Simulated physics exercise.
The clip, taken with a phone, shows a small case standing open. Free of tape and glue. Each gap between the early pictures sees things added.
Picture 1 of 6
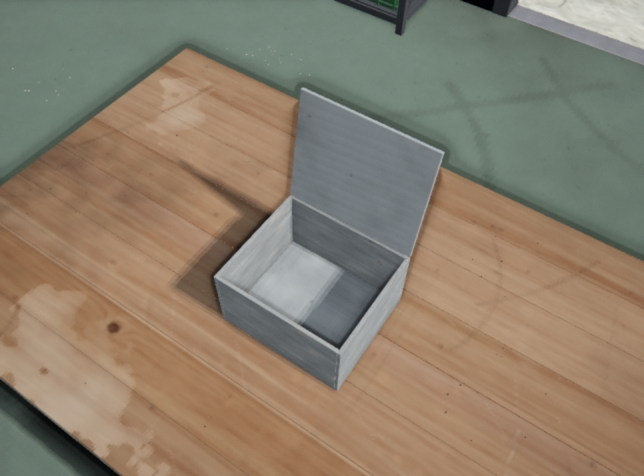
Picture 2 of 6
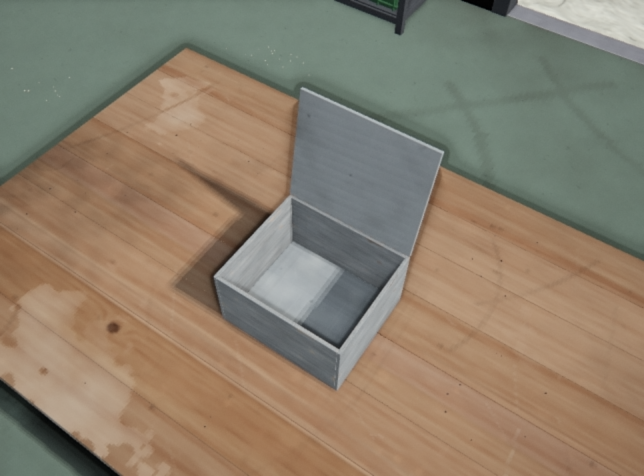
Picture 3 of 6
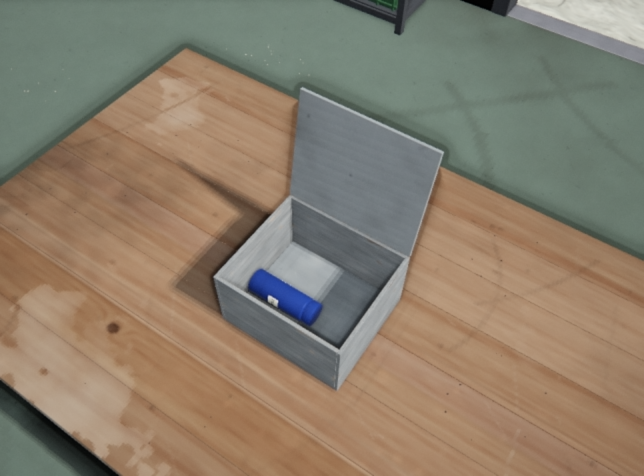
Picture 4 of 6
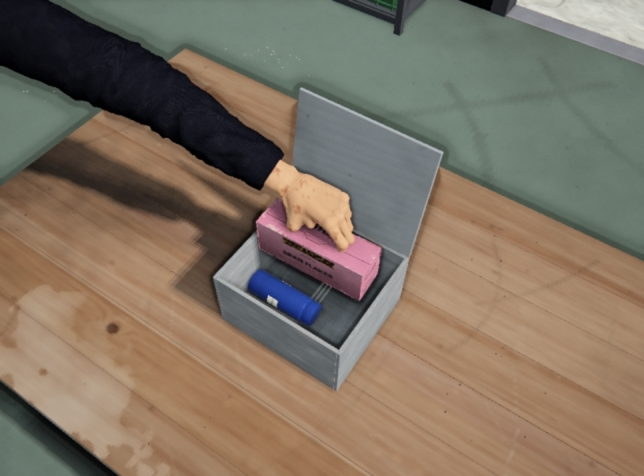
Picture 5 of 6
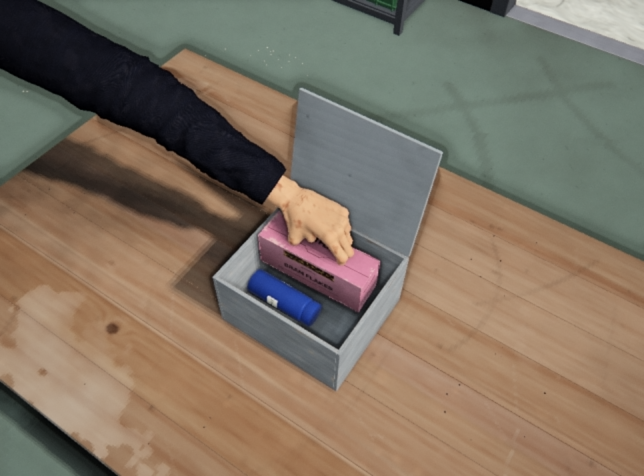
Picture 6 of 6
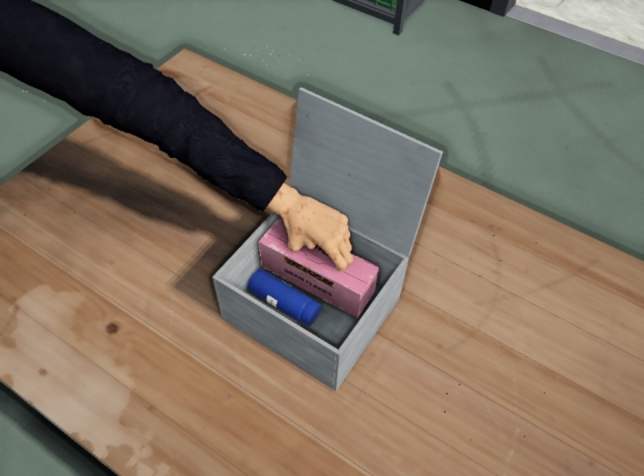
A blue cylindrical container appears near the front of an open grey box, then a hand in a dark sleeve, reaching from the upper left, lowers a pink carton slightly into the box behind it and keeps hold. The box, its lid raised at the back, sits on a stained wooden tabletop above a green floor. The view looks down at an angle and stays still throughout.
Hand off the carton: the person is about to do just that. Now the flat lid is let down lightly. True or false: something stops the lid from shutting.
False.
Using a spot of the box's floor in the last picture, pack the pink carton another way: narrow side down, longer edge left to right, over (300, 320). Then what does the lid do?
That way the lid ends up fully closed.
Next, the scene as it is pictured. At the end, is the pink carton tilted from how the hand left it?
By the end it has kept its angle.
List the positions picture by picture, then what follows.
In the first frame, the last thing is not in view yet.
In the second frame, the last thing is not in view yet.
In the third frame, the last thing is not in view yet; blue shaker (285, 297).
The fourth frame shows still above its spot; pink carton (318, 248); blue shaker (285, 297).
The fifth frame shows still above its spot; pink carton (318, 261); blue shaker (284, 297).
The sixth frame shows put in, still held; pink carton (318, 267); blue shaker (284, 297).
Then, 1.30 s after the last picture, lid 82° above the rim; pink carton slid a little near (318, 276); blue shaker rolled about its own width.
Then, 1.80 s after the last picture, lid 33° above the rim; pink carton slid a little near (318, 276); blue shaker rolled about its own width.
At rest, lid shut; moved from the start, pink carton and blue shaker. Seen from the same camera at the end, pink carton near (318, 276).
